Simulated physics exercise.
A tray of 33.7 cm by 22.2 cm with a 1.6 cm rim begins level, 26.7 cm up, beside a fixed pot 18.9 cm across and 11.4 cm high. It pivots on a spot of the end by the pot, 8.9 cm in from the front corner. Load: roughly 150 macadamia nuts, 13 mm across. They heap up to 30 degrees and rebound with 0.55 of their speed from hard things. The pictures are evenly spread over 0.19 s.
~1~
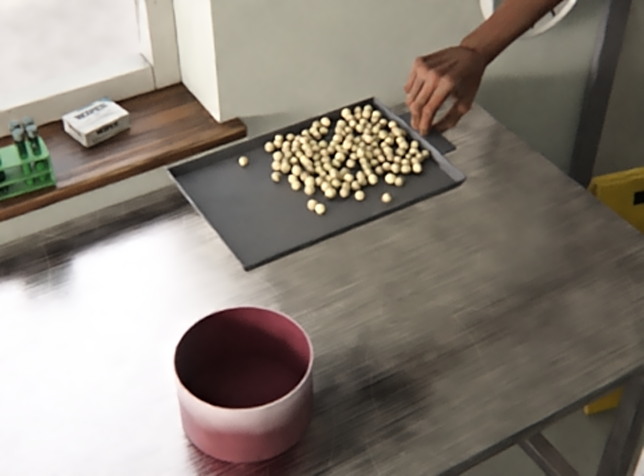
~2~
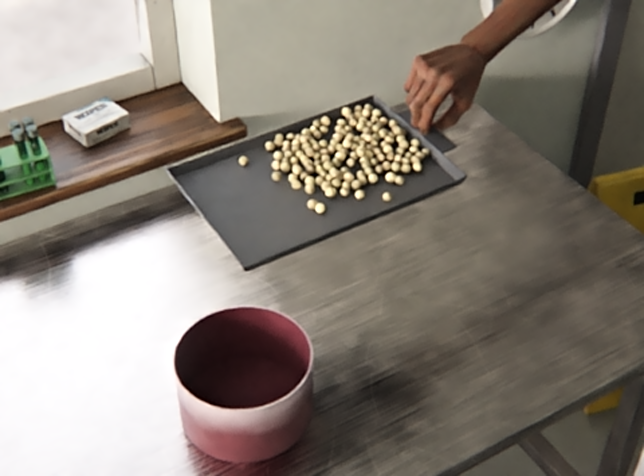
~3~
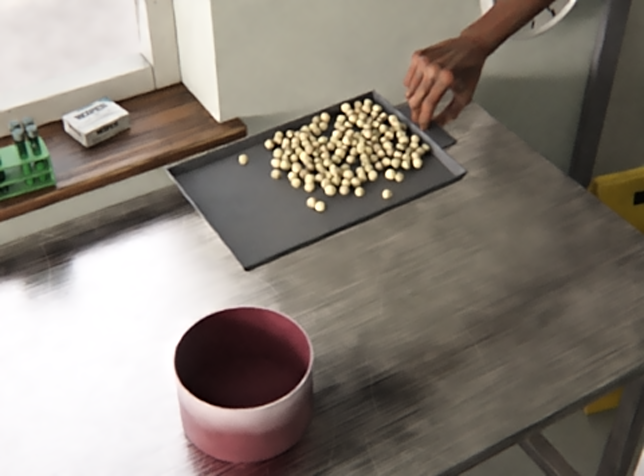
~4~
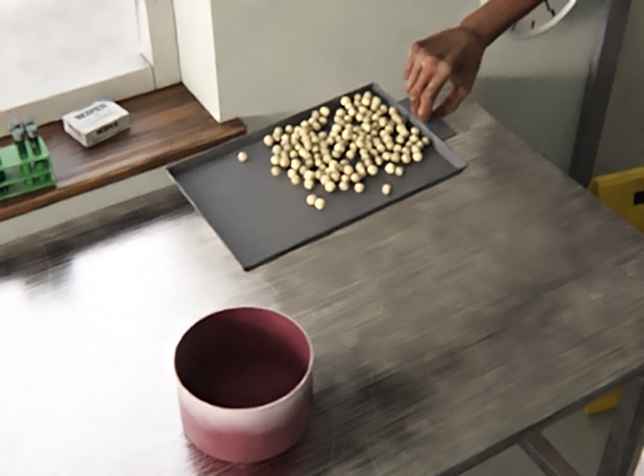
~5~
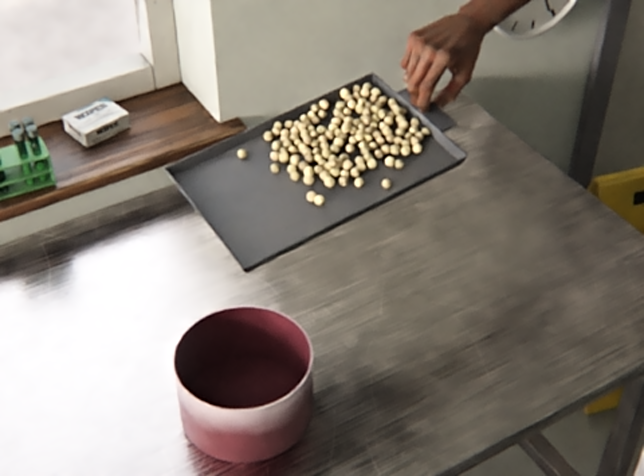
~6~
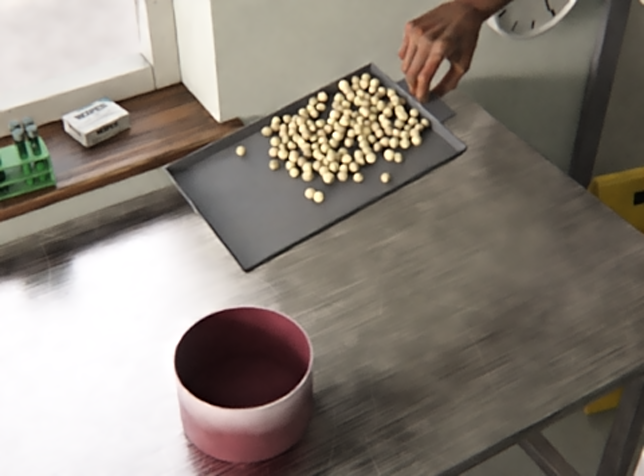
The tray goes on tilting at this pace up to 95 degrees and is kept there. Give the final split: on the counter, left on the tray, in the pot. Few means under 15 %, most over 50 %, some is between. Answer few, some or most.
Counter most, tray few, pot some.
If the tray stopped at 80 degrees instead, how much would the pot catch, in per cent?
It would be near 45 per cent.
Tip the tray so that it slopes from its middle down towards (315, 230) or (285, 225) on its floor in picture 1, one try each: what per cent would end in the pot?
Some 85 and 90 per cent.
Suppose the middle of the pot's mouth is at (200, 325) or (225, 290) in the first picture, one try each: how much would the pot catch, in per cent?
About 65 and 15 per cent.
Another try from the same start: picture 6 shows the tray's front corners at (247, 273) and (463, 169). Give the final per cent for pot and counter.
Pot 70, counter 30.
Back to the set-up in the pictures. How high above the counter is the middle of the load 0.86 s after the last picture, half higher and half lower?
About 4 cm.
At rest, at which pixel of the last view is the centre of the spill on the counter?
At about (97, 402).
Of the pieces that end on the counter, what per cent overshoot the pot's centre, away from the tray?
Some 100 per cent.
Then, 0.52 s after the last picture, tilt 51 degrees; the tray holds 90 %, the pot 0 %.
Then, 0.86 s after the last picture, tilt 77 degrees; the tray holds 20 %, the pot 25 %.
Then, 1.30 s after the last picture, tilt 95 degrees; the tray holds 0 %, the pot 45 %.
In the end, counter 55 %, tray 0 %, pot 45 %.
